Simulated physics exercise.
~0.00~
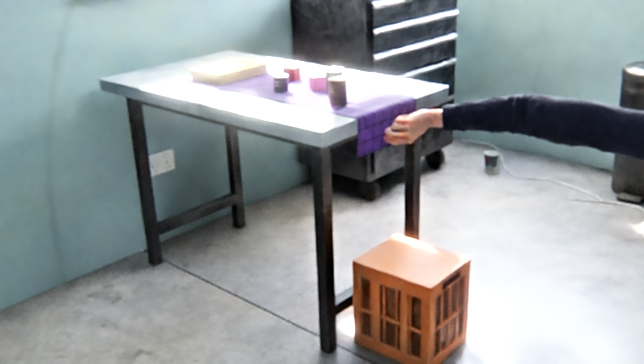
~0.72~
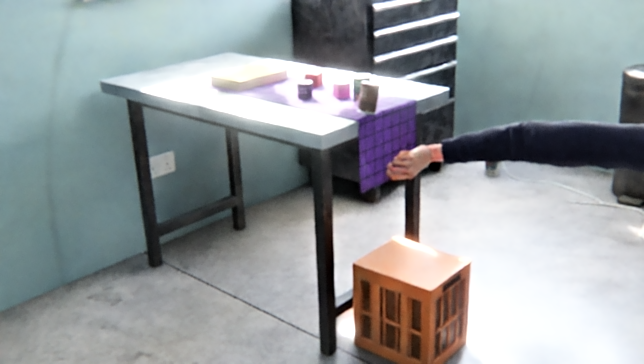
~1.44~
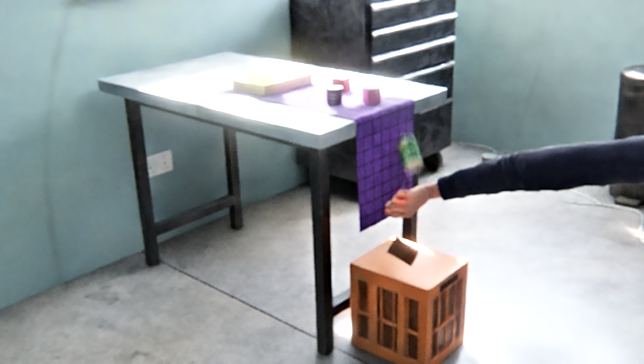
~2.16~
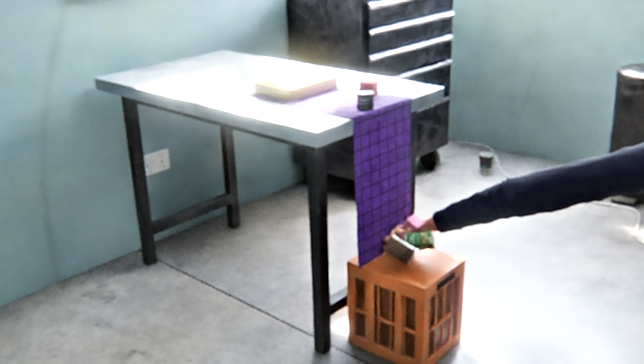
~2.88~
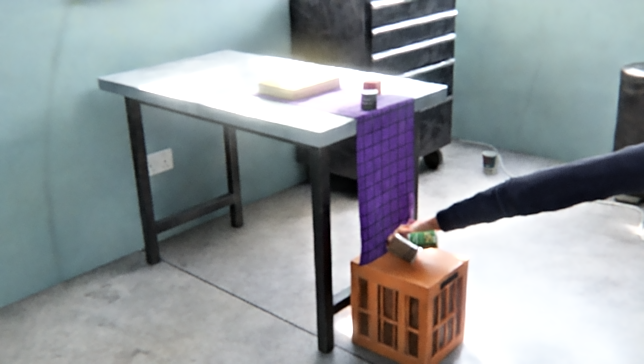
Workshop table with a hand slowly pulling a purple cloth down to an orange crate, three small objects tumbling off the edge.
